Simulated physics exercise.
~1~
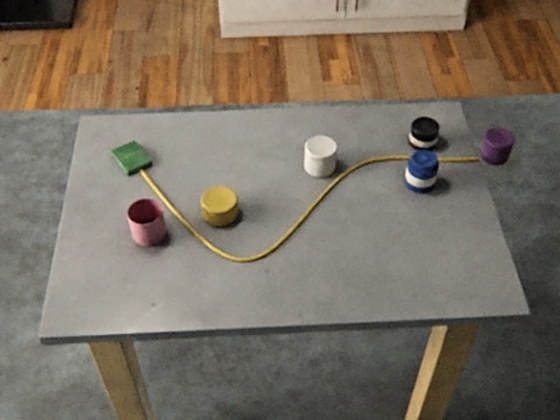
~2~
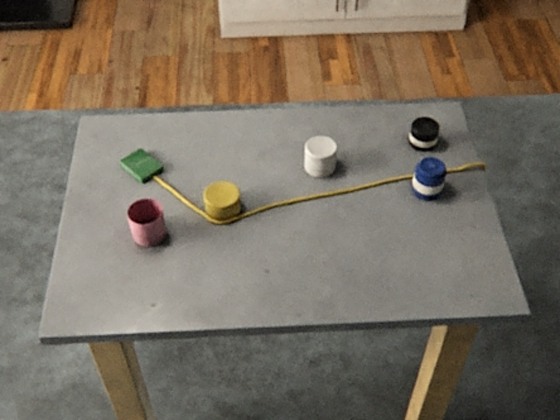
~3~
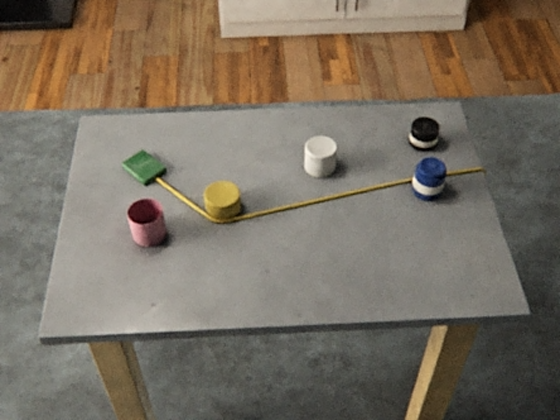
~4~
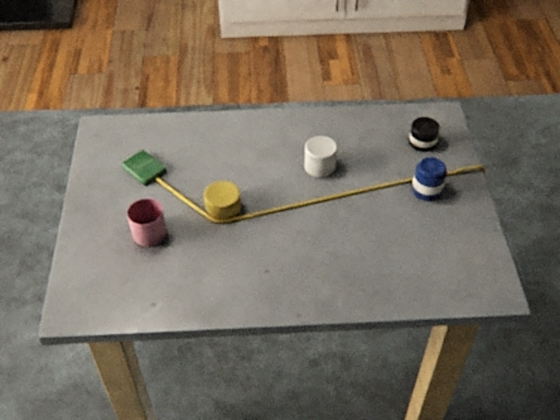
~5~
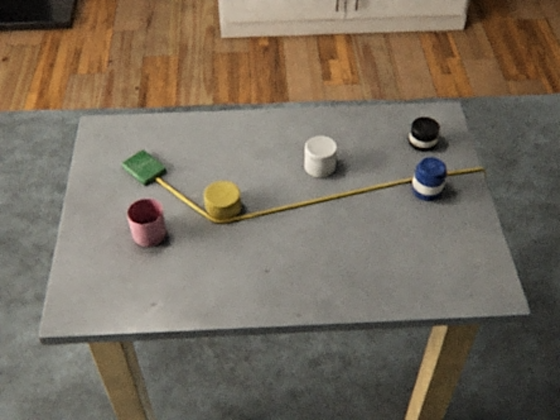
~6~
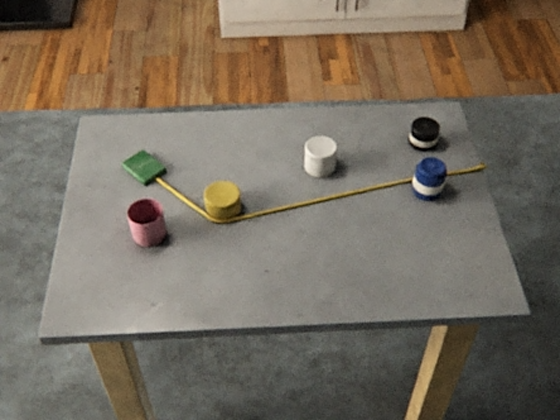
The clip shows a yellow cable curving across a gray table among small containers toward a green object. The cable pulls taut against the yellow tub, the purple container disappears over the right edge, the green and blue objects shift slightly, and everything else stays on the table.
